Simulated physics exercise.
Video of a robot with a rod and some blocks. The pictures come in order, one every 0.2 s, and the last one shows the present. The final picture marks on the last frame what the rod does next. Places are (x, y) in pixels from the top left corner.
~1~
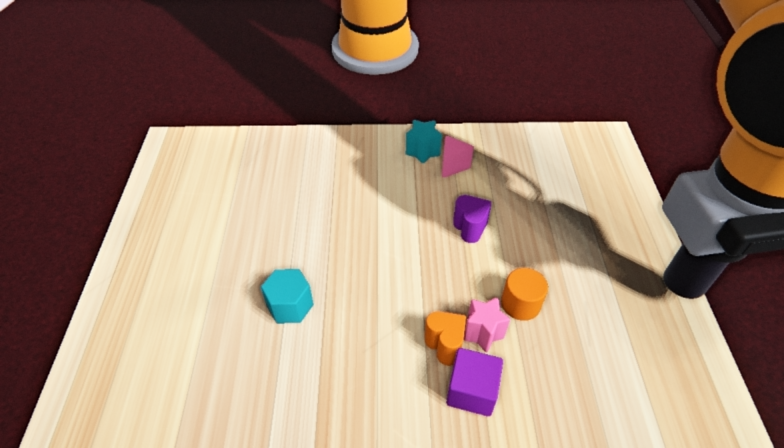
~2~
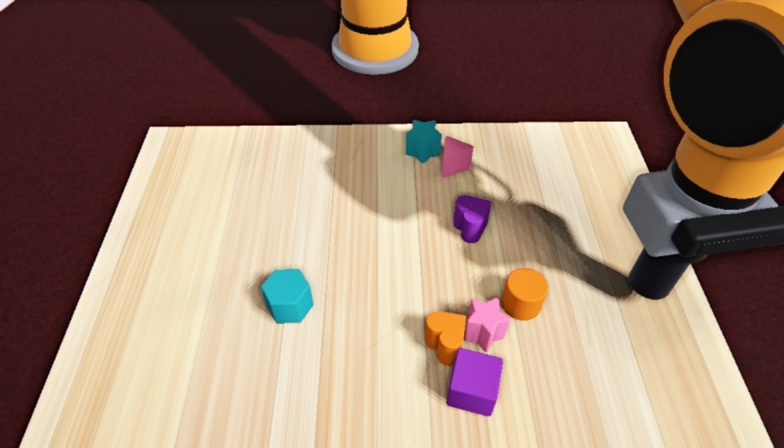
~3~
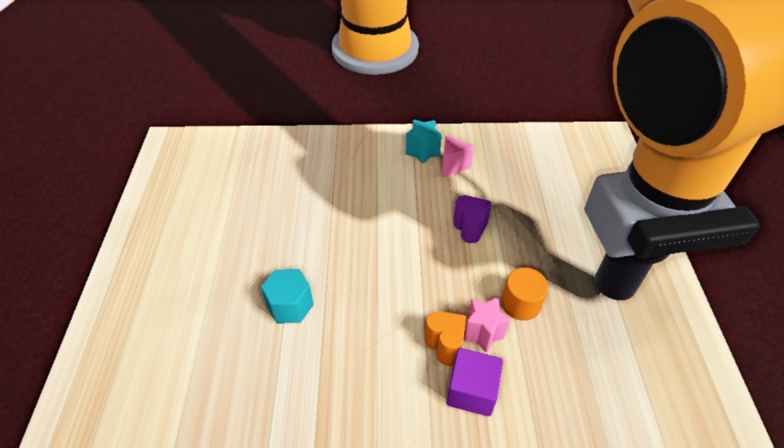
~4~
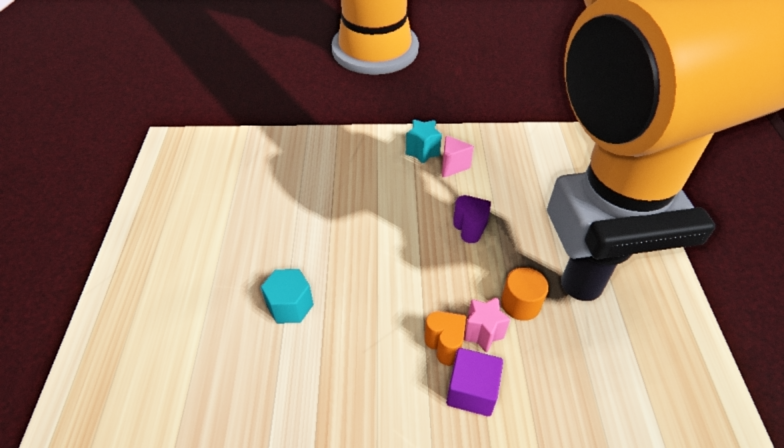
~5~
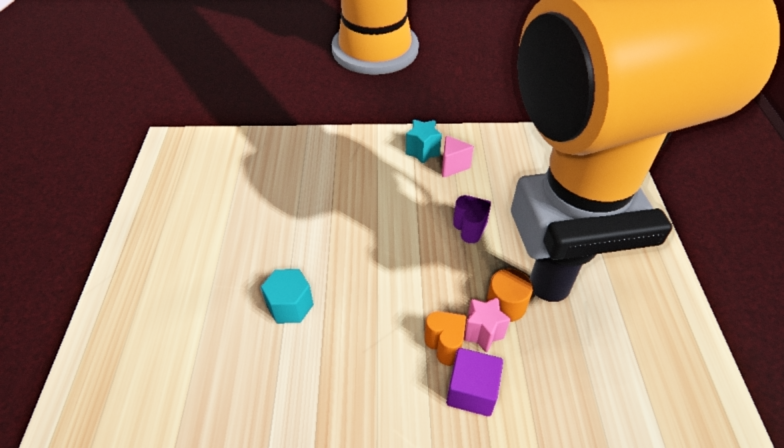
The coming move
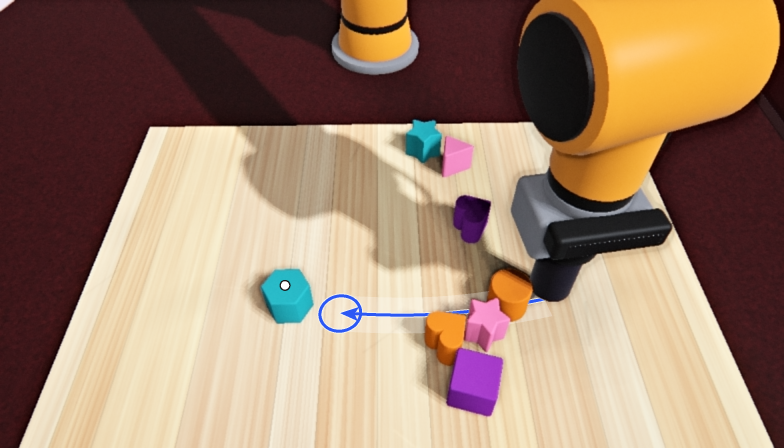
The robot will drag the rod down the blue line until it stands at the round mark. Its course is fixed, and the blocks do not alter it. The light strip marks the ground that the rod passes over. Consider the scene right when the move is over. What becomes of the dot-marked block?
Put simply, it stays right there.
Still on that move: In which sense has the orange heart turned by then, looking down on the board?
It spins clockwise.
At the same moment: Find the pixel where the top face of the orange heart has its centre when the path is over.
Near (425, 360).
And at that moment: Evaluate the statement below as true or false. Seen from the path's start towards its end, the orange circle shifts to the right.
The claim holds.
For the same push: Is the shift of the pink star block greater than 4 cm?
Going by the path, yes.
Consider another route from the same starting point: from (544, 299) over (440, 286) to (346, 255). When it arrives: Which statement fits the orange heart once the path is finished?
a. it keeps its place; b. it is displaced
I choose b.
The drawn path runs from (544, 299) over (479, 310) and (410, 315) to (340, 313); the dot is on the turquoise hexagonal block.
The first path, step by step. One third of the way, rod (481, 297); orange heart (437, 342), turned 25° clockwise; pink star block (462, 315), turned 100° anticlockwise; orange circle (441, 281).
Two thirds of the way, rod (410, 302); orange heart (425, 360), turned 25° clockwise; pink star block (431, 325); orange circle (382, 270).
At the end, rod (338, 300); turquoise hexagonal block not moved; orange heart (425, 360), turned 25° clockwise; pink star block (431, 325), turned 165° anticlockwise; orange circle (349, 259).
